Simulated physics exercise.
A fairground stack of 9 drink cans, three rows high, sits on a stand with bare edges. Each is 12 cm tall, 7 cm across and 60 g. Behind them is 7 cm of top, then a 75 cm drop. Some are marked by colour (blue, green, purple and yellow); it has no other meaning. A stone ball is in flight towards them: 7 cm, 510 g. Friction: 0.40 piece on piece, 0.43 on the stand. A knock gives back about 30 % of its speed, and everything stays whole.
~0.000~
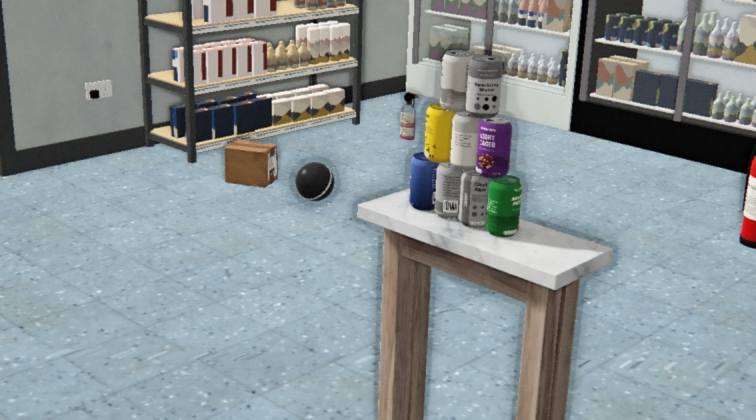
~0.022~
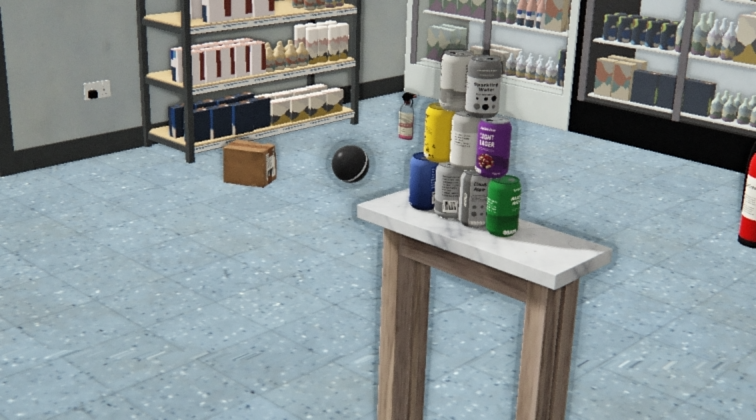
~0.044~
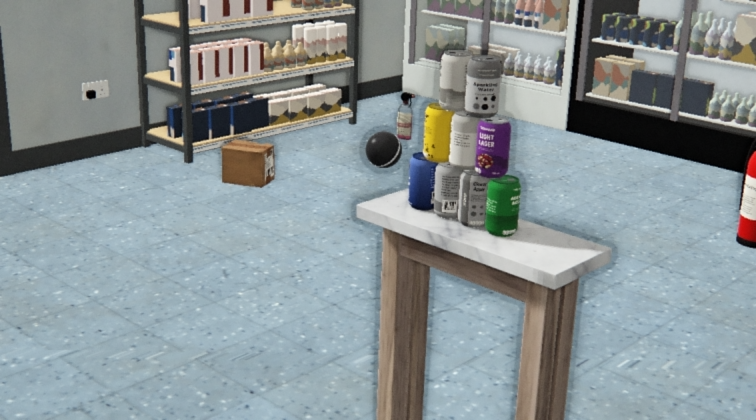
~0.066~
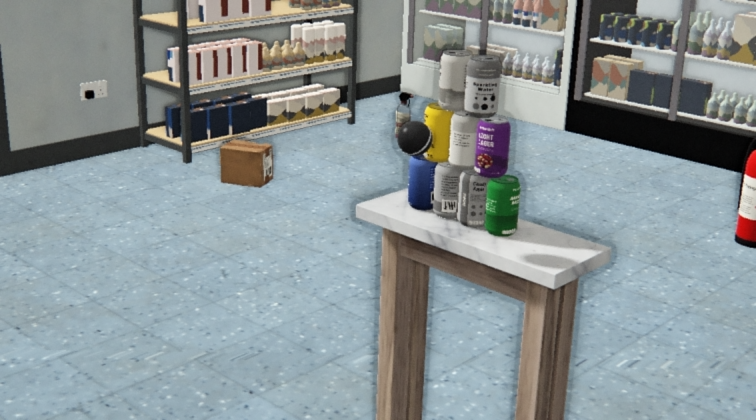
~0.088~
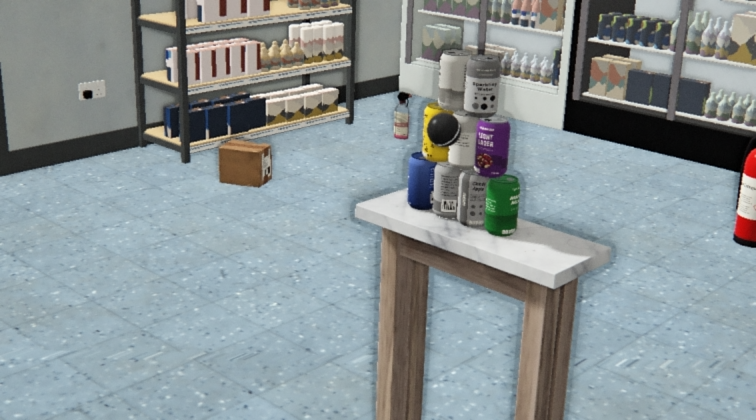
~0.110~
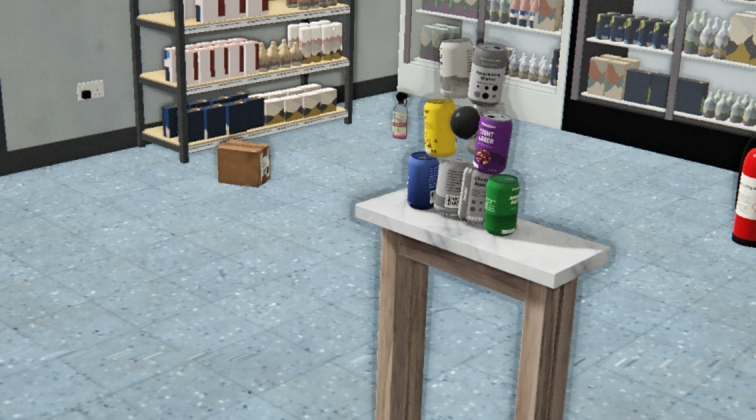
In a shop with stocked shelves, a dark ball flies rightward through the air toward cans stacked on a marble-topped stand, passes in front of the yellow can and meets the middle row, where the yellow and purple cans tilt slightly.
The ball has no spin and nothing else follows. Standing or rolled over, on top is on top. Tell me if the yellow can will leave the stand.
That can goes over the edge.
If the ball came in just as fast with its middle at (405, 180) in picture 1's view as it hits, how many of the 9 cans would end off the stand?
In that case 3.
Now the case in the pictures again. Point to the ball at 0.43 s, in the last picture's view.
Near (680, 219).
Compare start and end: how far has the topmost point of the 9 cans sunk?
Some 26 cm lower.
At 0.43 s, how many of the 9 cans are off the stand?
1 by then.
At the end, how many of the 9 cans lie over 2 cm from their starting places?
It is 7.
After 0.23 s, ball still moving; none of the 9 cans off the stand, 7 disturbed; yellow can leaning 51°; purple can leaning 29°.
After 0.43 s, ball still moving; 1 of the 9 cans off the stand; yellow can on its side; purple can on its side.
After 0.64 s, ball still moving; 7 of the 9 cans off the stand; yellow can on its side; purple can leaning 6°, 25 cm lower.
After 0.82 s, ball still moving; 7 of the 9 cans off the stand; yellow can leaning 23°, 82 cm lower; purple can on its side.
By the end (0.9 s), ball rolling away; 7 of the 9 cans off the stand; yellow can on its side; purple can upside down; blue can unmoved. As the last picture would show them, middles, yellow can near (526, 348).
